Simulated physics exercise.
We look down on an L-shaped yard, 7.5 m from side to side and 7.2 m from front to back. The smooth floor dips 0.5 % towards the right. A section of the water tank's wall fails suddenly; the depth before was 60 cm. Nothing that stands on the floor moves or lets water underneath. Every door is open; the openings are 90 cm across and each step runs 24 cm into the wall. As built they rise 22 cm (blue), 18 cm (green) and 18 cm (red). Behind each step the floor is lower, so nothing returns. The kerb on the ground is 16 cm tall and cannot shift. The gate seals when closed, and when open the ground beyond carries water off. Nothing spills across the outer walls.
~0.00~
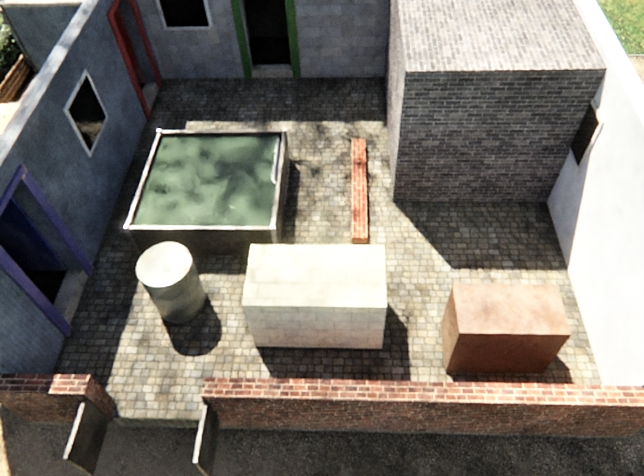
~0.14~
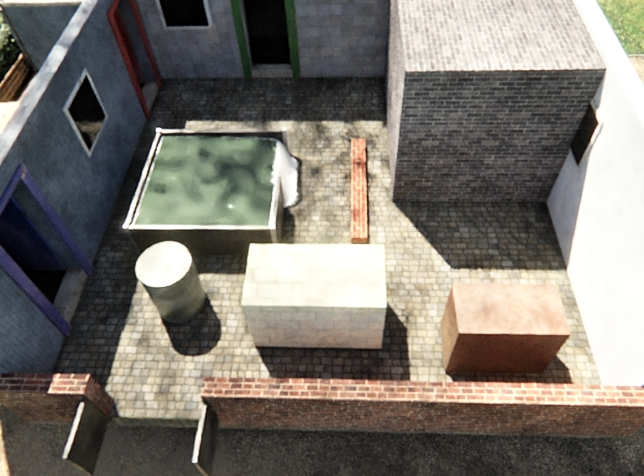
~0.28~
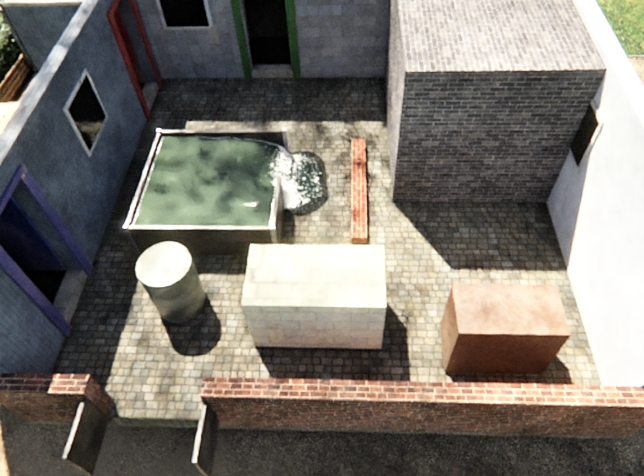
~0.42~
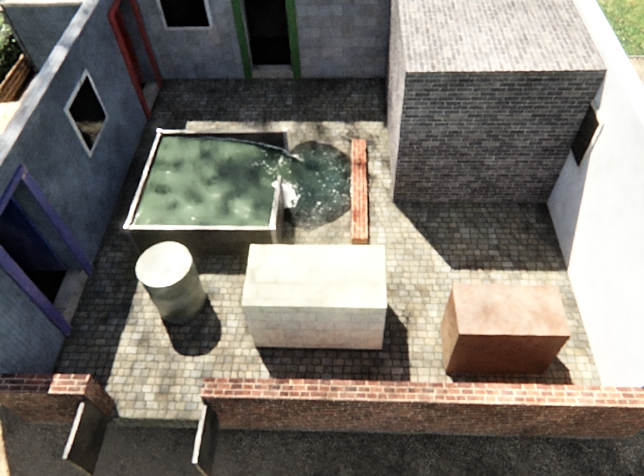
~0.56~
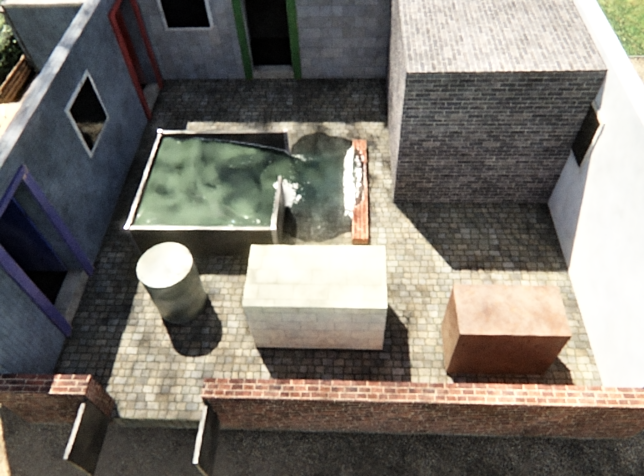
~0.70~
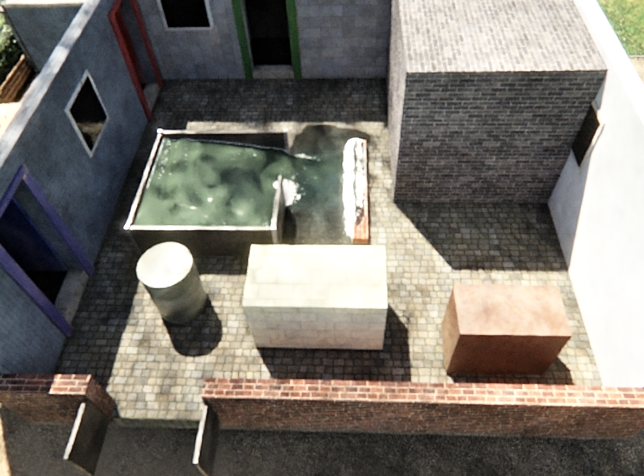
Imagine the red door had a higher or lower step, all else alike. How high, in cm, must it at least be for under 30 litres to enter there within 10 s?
Some 11.5 cm above the ground.
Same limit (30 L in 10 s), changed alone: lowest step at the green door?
About 7.0 cm at green.
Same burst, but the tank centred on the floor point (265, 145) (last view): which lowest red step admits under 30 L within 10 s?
About 22 cm.
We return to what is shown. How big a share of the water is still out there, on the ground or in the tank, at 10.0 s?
Some 98 per cent remains.
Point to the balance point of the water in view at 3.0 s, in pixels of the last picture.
Around (286, 188).
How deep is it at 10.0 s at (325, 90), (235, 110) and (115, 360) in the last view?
In that order: 11, 4 and 9 cm.
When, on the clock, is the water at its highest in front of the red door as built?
Around 4.0 s.
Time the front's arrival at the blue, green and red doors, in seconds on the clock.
Blue 4.5 s, green 2.6 s, red 3.8 s.
After 1.4 s water covers 20 % of the floor, deepest (42 cm) near (352, 179); it has not reached the red door.
After 3.0 s water covers 40 % of the floor, deepest (31 cm) near (352, 83); it has not reached the red door.
After 10.0 s water covers 95 % of the floor, deepest (12 cm) near (101, 386); 10 cm at the red door, 0 litres in over its 18 cm step.
At the red door as built, the water arrived by 3.9 s and peaked near 16 cm at 4.2 s.
With a step of 9.5 cm, 65 litres would have come in within the 10 s; with 12.5 cm, 18 litres. So under 30 litres takes about 11.5 cm.
